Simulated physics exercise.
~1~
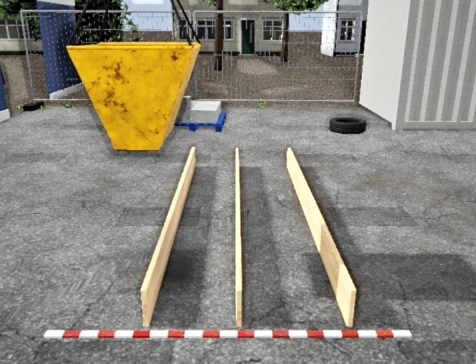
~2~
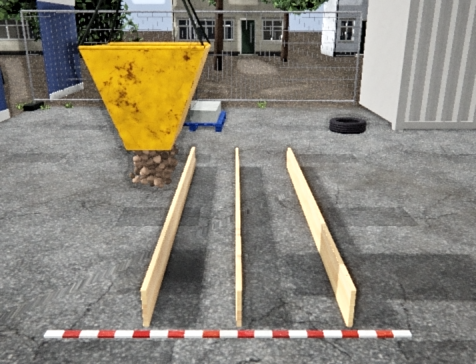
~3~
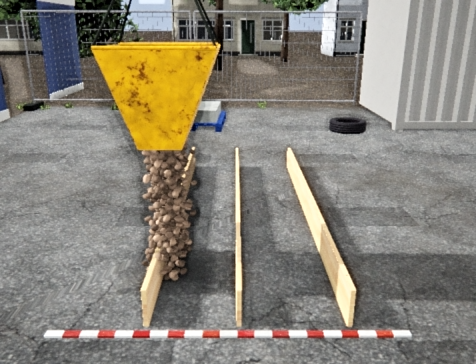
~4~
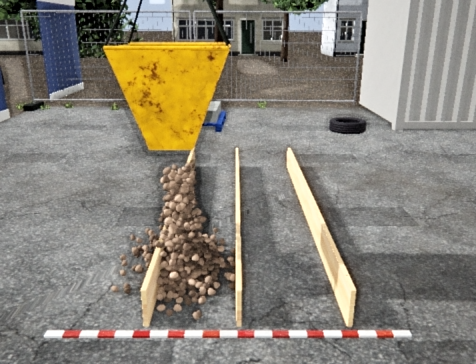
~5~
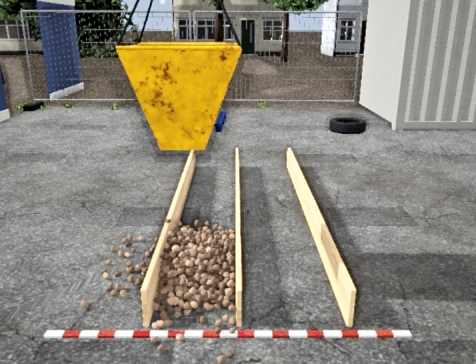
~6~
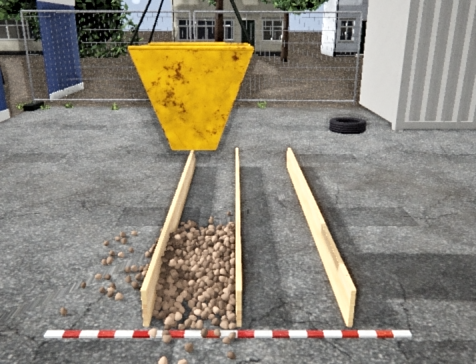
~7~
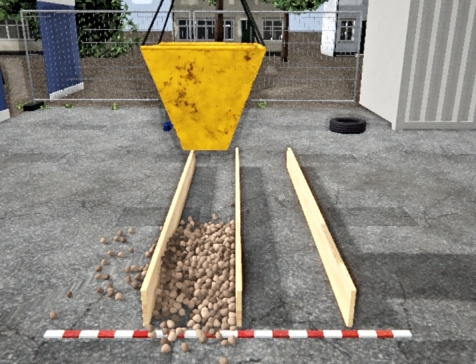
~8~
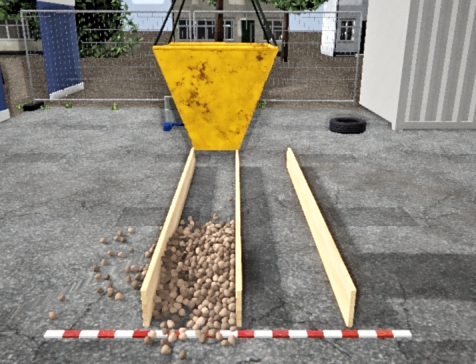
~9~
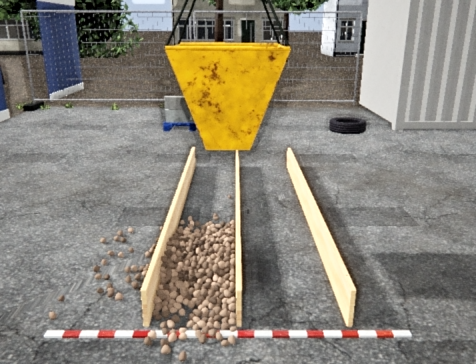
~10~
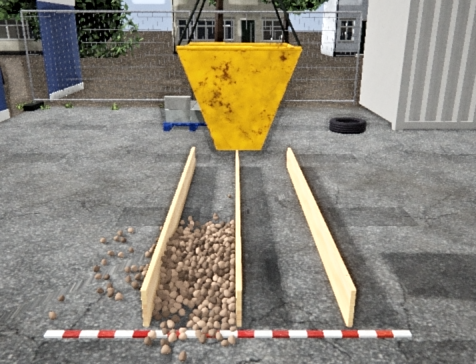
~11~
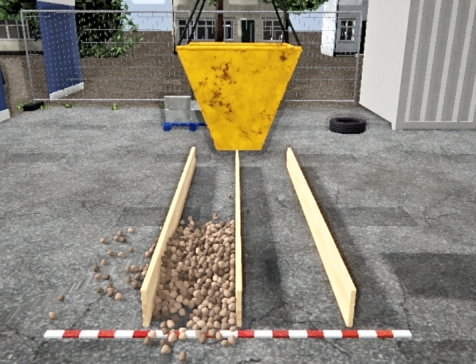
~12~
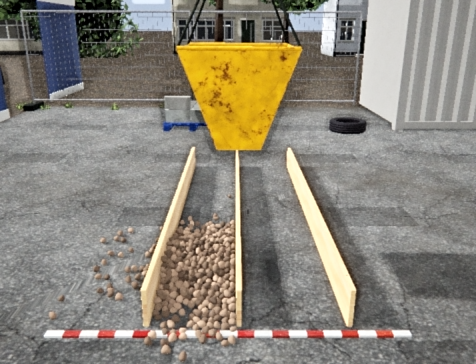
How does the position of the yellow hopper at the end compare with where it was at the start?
At the start the hopper hung on the left, beyond the far end of the left plank. By the end it was farther right, hanging around the far end of the middle plank.
